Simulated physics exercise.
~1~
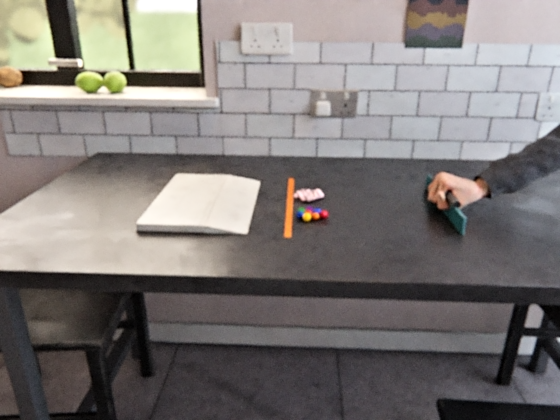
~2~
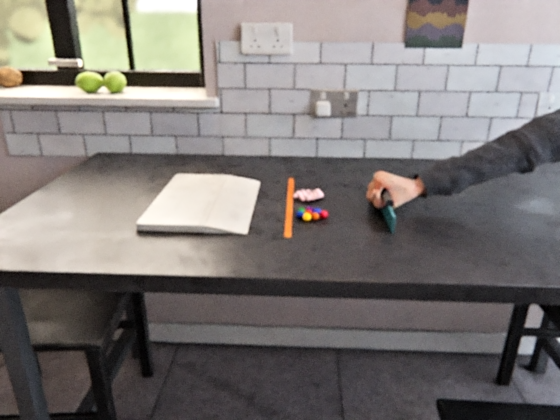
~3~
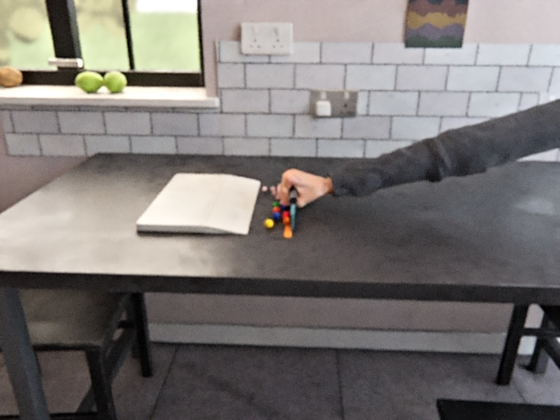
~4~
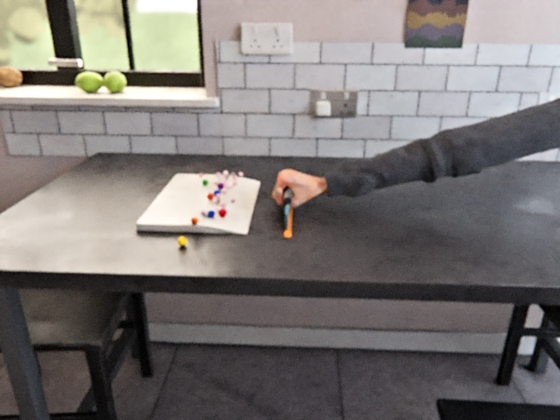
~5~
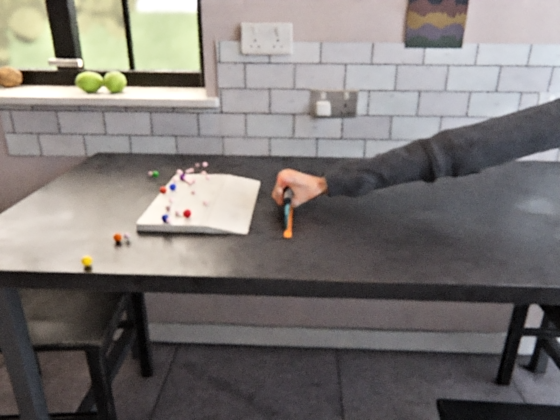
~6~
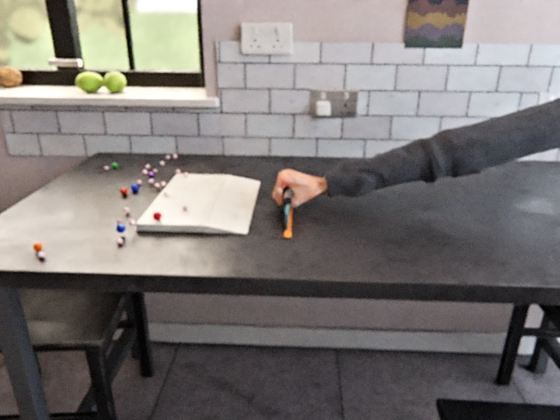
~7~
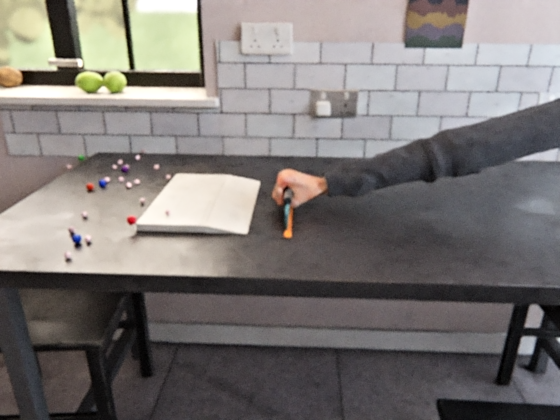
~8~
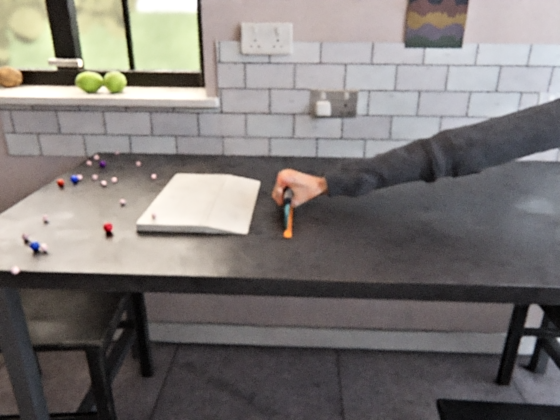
A hand in a dark grey sleeve reaches in from the right over a dark table, seen from the front and slightly above, holding a small green scraper. A white slab with a sloping edge lies left of centre, beside an orange strip of tape and two little clusters, one pale pink, one brightly coloured. The hand sweeps the scraper left, pushes into the clusters and stops at the tape. The loose bits fly on up the slope and across the slab. They spill past its far side and end scattered over the table's left end, while the hand stays still.
